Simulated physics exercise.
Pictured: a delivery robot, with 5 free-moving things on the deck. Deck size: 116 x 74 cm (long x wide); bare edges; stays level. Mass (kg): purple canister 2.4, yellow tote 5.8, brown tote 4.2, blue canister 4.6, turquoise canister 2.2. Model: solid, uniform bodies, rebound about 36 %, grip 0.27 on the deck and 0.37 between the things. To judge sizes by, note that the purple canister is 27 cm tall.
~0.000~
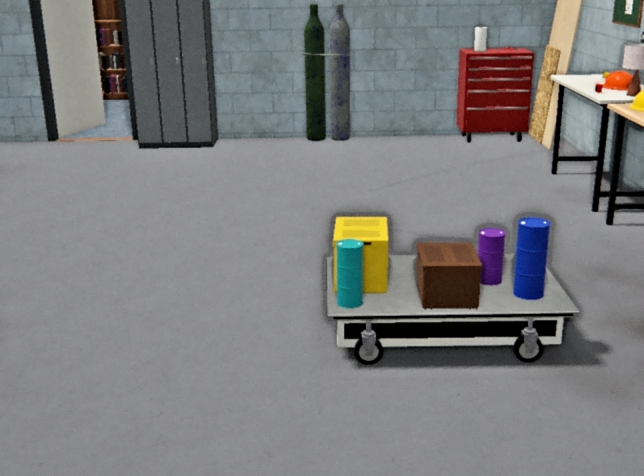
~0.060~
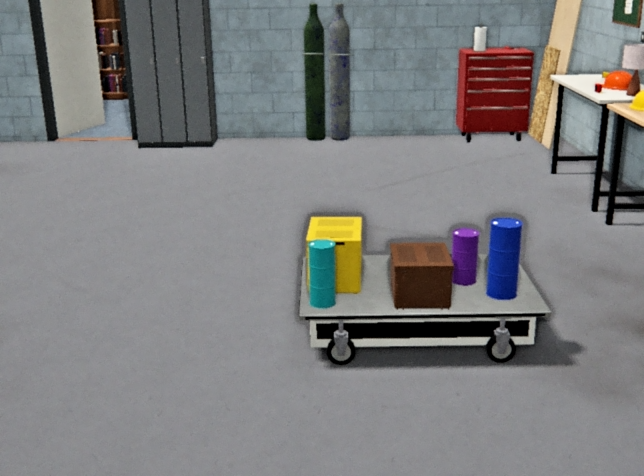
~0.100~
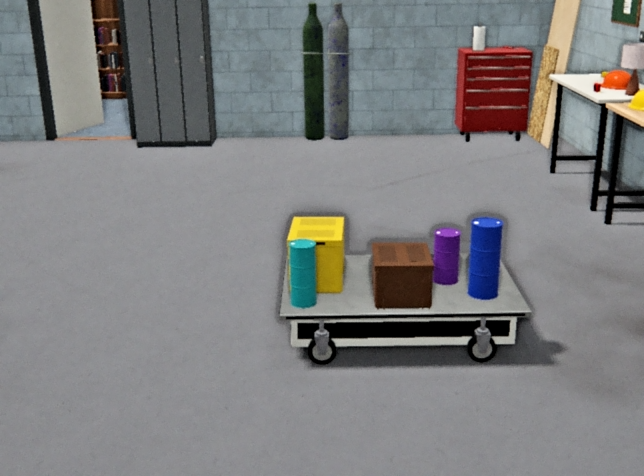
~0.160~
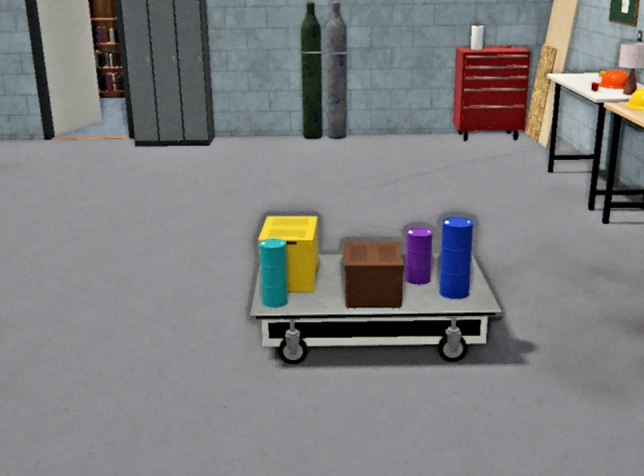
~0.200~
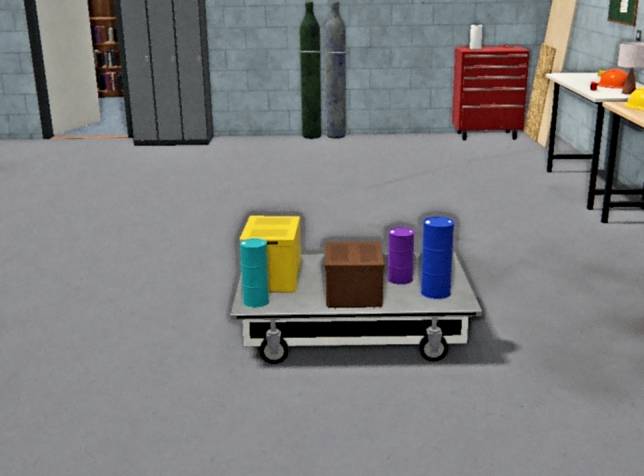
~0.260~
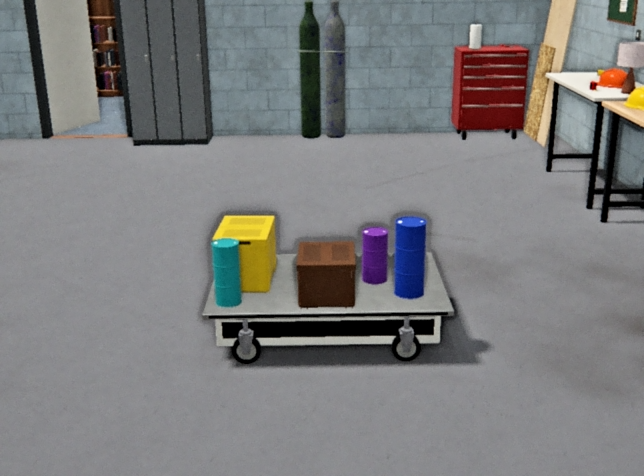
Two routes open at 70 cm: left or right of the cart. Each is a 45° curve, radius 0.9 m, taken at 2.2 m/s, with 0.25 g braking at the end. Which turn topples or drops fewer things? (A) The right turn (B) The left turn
The answer is B.
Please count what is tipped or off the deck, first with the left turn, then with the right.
Turn left = 2, turn right = 4.
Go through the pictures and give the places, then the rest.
In the first frame, 0 cm covered; purple canister (491, 257); yellow tote (361, 255).
In the second frame, 13 cm covered; turquoise canister (322, 274); brown tote (420, 276).
In the third frame, 22 cm covered; blue canister (485, 259); turquoise canister (303, 274).
In the fourth frame, 35 cm covered; brown tote (373, 275); blue canister (456, 258).
In the fifth frame, 44 cm covered; turquoise canister (255, 273); brown tote (354, 275).
In the sixth frame, 57 cm covered; purple canister (375, 256); yellow tote (246, 254).
Turning left. Around 0.66 s, 145 cm covered, turned 38°; yellow tote now off the deck; purple canister shifted 15 cm near (202, 269); turquoise canister at 4° to upright.
Around 0.96 s, 207 cm covered, turned 45°; turquoise canister now off the deck; purple canister shifted 30 cm near (69, 300); brown tote shifted 47 cm.
Finally (2.1 s), off the deck, yellow tote and turquoise canister; not toppled but over 10 cm from the start, purple canister, brown tote and blue canister.
Turning right instead, yellow tote, brown tote, blue canister and turquoise canister tipped over or off the deck, 4 of 5 in all.
